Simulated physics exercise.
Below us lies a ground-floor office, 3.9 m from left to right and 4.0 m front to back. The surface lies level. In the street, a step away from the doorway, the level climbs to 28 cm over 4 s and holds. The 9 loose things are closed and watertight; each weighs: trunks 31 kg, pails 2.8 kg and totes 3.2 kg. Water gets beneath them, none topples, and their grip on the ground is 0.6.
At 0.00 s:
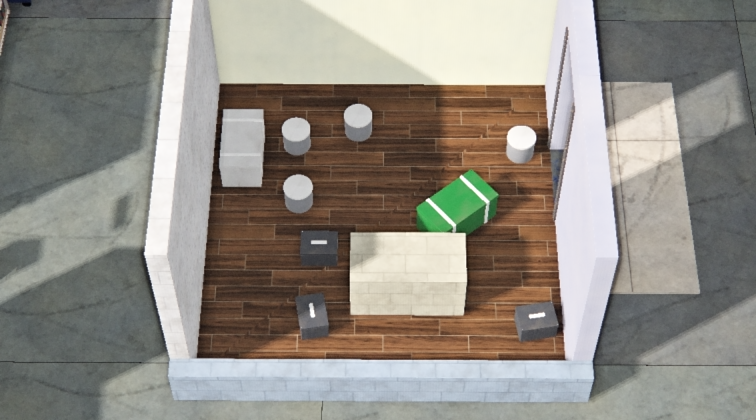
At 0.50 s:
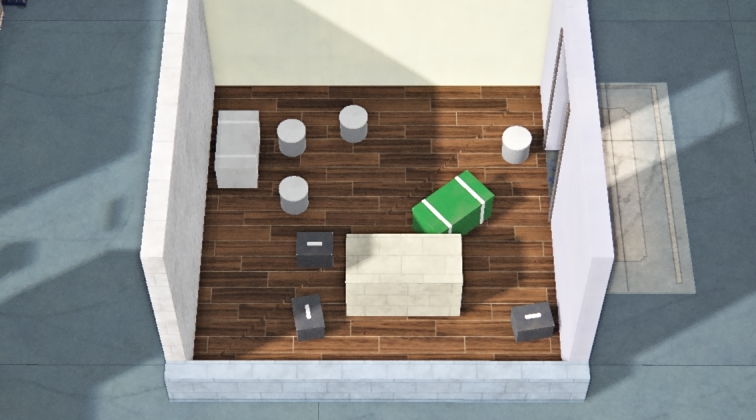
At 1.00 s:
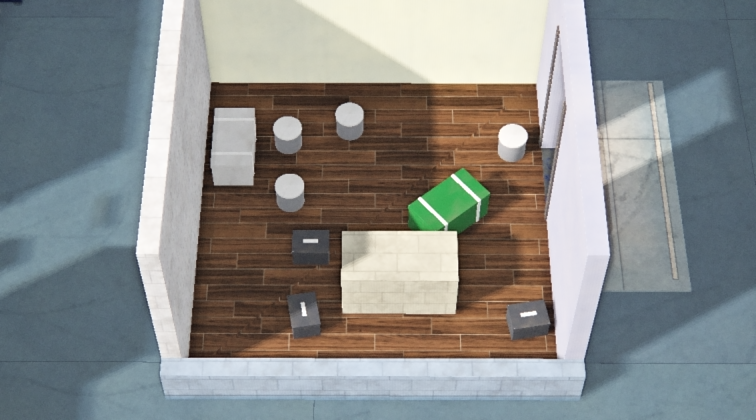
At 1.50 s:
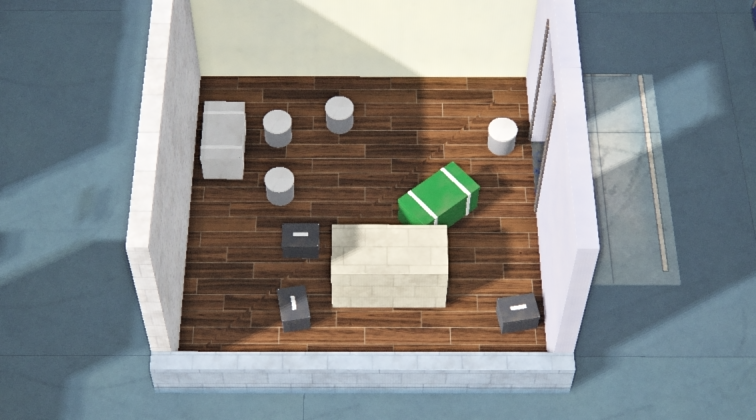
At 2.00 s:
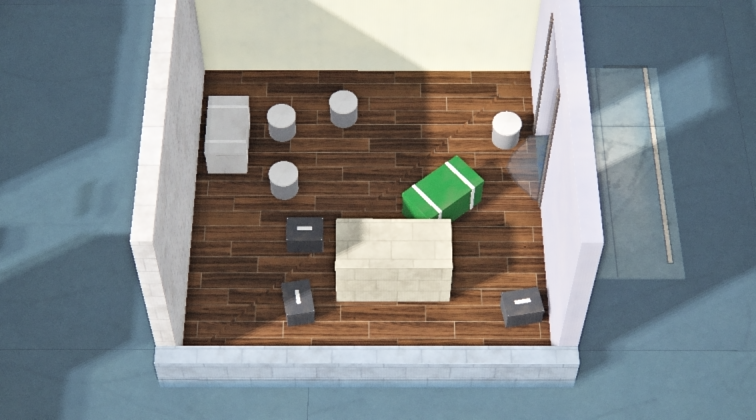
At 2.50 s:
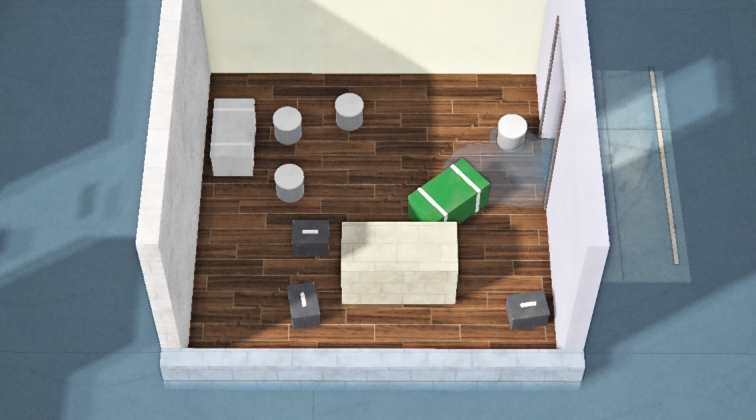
Wood-floored room with a green trunk, pails and dark boxes standing still as clear water spreads in from the right doorway.
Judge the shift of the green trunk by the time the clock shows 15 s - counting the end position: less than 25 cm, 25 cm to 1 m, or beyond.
Green trunk ends far away.
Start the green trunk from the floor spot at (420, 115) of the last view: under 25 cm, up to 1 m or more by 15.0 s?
It travels far.
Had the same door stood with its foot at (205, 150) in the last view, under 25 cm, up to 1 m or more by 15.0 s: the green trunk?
In that case the green trunk gets carried off.
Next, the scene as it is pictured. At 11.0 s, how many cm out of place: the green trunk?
About 250 cm.
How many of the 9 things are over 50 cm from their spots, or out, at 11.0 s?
8 of them.
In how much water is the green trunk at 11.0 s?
Roughly 17 cm.
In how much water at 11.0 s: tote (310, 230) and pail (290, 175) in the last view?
About 7 and 16 cm.
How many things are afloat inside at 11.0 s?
9 of them.
After 3.5 s the green trunk is near (449, 190), 0.0 m from its start, aground; 0 afloat.
After 6.8 s the green trunk is near (369, 196), 0.9 m from its start, aground; 4 afloat.
After 11.0 s the green trunk is near (245, 137), 2.3 m from its start, afloat; 9 afloat.
After 15.0 s the green trunk is near (240, 221), 2.3 m from its start, afloat; 9 afloat.
